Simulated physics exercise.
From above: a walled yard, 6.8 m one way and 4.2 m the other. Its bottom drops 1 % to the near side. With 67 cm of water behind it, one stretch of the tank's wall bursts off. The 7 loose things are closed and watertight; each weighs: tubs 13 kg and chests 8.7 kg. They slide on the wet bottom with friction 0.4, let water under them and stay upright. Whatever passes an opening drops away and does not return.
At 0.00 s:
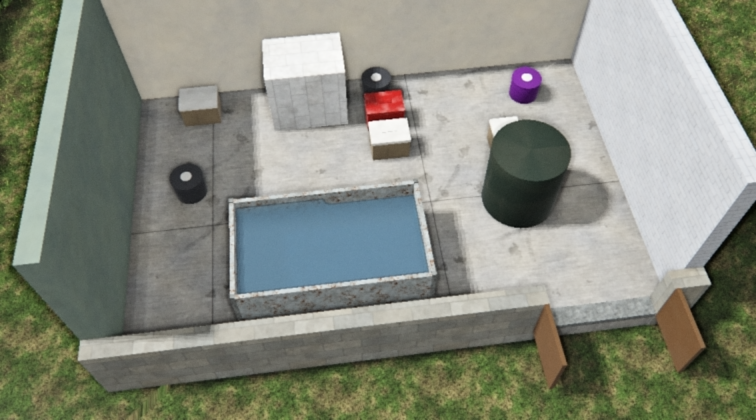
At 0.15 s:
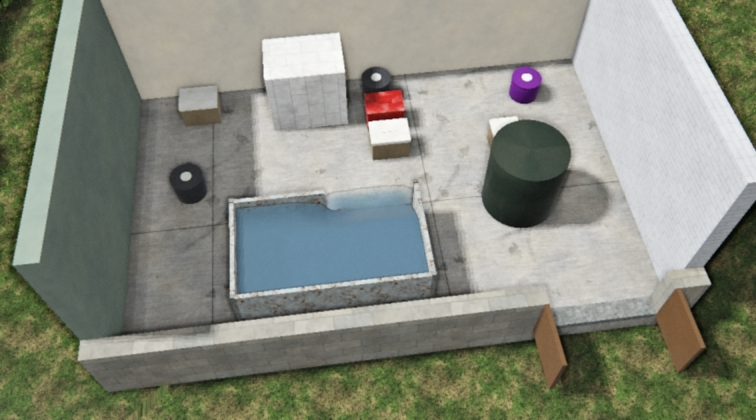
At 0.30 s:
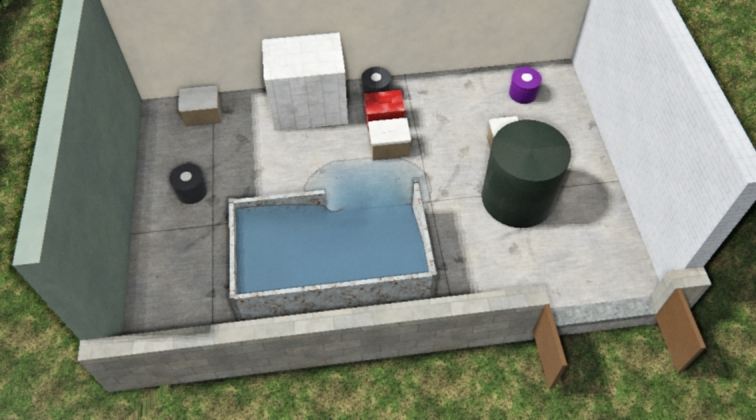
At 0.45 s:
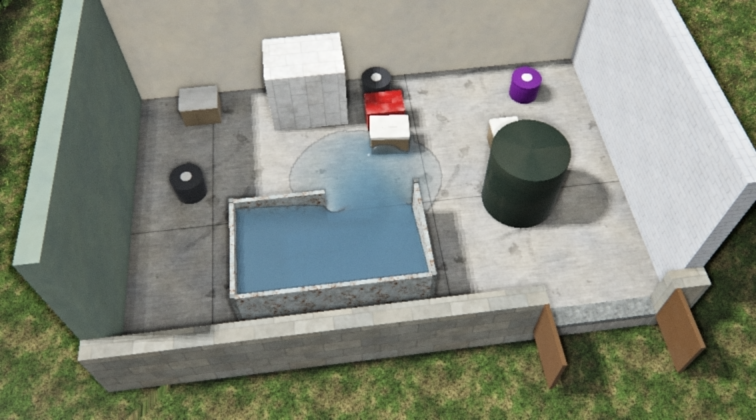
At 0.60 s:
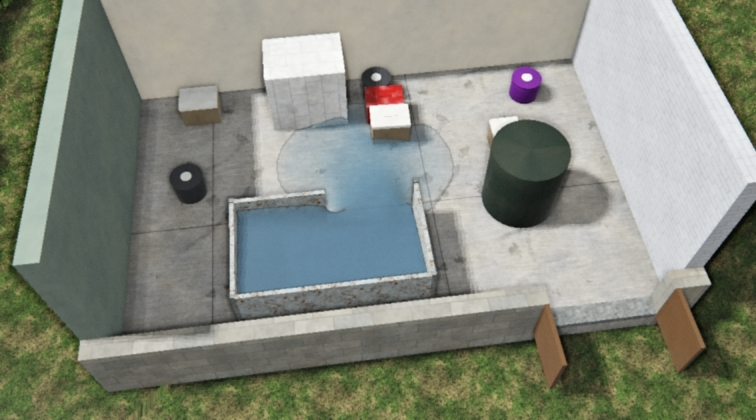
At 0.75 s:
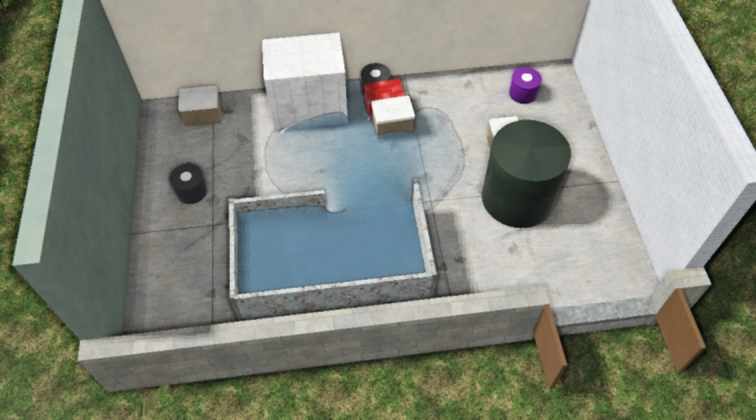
Water bursting through the far wall of a tank in a walled yard, spreading and nudging white and red boxes backward.
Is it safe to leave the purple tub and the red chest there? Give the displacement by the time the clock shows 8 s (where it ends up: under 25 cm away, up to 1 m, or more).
The purple tub travels far; the red chest travels far.
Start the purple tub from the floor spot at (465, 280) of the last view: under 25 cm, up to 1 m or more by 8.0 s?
It barely shifts.
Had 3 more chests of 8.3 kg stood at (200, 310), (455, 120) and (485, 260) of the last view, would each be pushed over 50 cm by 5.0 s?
In that order: Short of it, over, under.
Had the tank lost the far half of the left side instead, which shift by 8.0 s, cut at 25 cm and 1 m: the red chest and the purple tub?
In that case the red chest barely shifts, the purple tub barely shifts.
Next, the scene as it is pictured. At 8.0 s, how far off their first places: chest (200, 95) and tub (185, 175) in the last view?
In that order: 40 cm, 5 cm.
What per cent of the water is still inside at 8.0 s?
About 84 per cent.
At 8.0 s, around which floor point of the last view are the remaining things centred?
Near (302, 205).
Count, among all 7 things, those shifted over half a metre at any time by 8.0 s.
I count 6.
After 1.6 s the purple tub is near (527, 77), 0.0 m from its start, aground; the red chest is near (428, 71), 0.8 m from its start, afloat; 0 of 7 are out; 3 afloat.
After 3.6 s the purple tub is near (598, 132), 1.4 m from its start, afloat; the red chest is near (578, 98), 2.8 m from its start, afloat; 0 of 7 are out; 5 afloat.
After 5.6 s the purple tub has gone out; the red chest is near (641, 266), 4.2 m from its start, afloat; 2 of 7 are out; 4 afloat.
After 8.0 s the purple tub has gone out; the red chest has gone out; 4 of 7 are out; 1 afloat.
